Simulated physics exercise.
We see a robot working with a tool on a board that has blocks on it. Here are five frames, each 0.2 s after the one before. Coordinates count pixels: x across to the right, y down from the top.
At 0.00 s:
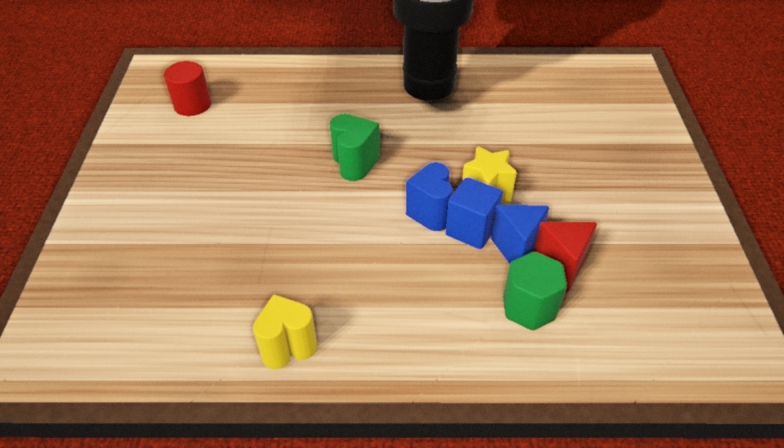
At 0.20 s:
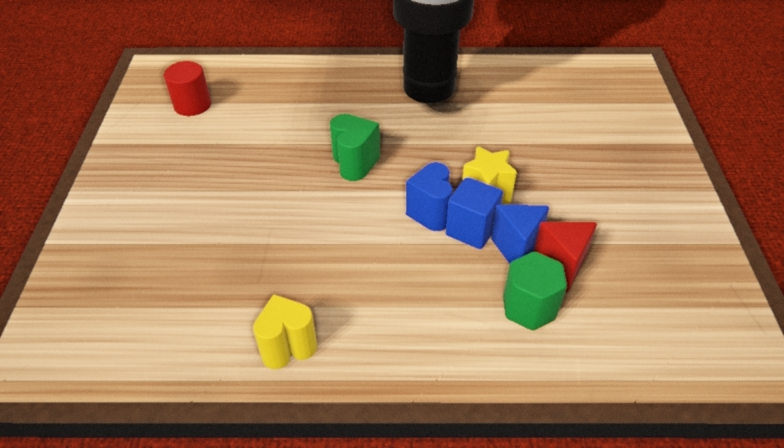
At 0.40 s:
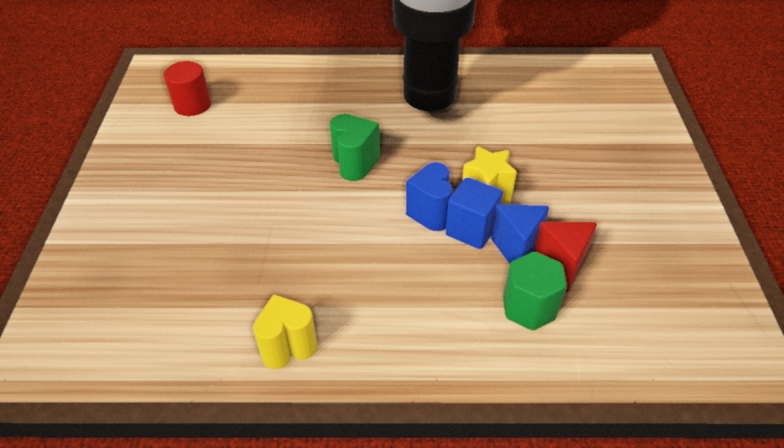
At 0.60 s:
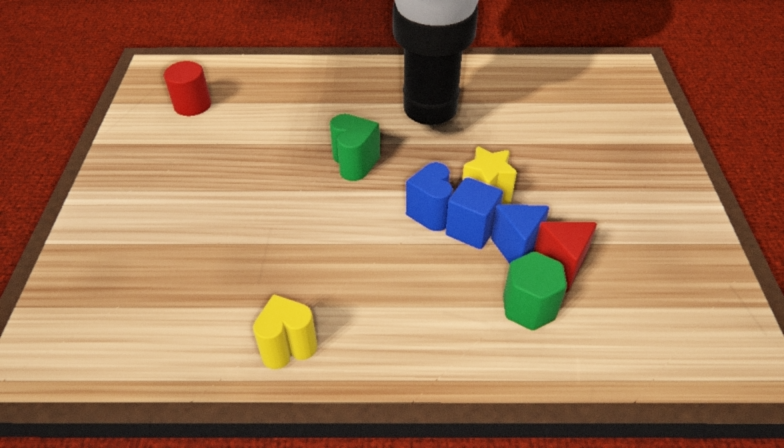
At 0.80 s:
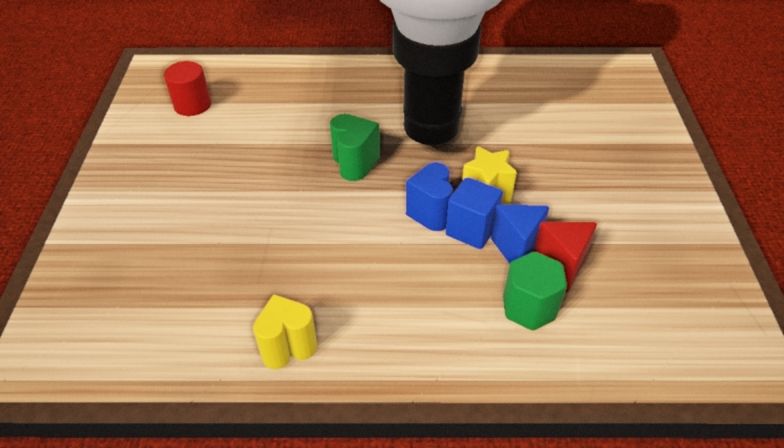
On a wooden board with coloured blocks, a robot's black tool moves slowly toward the viewer while the blocks stay still.
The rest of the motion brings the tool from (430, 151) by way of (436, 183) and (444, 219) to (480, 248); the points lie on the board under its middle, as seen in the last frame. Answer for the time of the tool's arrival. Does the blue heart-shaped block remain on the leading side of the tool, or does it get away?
Left aside or behind.
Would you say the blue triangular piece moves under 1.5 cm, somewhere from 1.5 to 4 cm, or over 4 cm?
Between 1.5 and 4 cm.
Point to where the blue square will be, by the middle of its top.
It will end up at (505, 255).
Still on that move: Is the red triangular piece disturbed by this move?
That block ends up displaced.
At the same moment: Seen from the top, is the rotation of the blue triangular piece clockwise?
No - that is not the case.
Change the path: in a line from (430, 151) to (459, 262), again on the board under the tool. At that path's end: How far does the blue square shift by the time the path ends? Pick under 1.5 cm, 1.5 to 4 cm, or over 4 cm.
Once the path ends, it will sit over 4 cm from where it is now.
On the path given first. One third of the way, tool at (437, 161); blue heart-shaped block at (431, 187).
Two thirds of the way, tool at (447, 197); blue heart-shaped block at (424, 221), turned 45° clockwise; blue square at (483, 221); yellow star at (494, 170), turned 50° anticlockwise; blue triangular piece at (533, 225), turned 45° anticlockwise; red triangular piece at (578, 235).
At the end, tool at (483, 226); blue heart-shaped block at (429, 231), turned 85° clockwise; blue square at (505, 255), turned 40° clockwise; yellow star at (498, 173), turned 75° anticlockwise; blue triangular piece at (550, 245), turned 95° anticlockwise; red triangular piece at (592, 235), turned 10° anticlockwise.
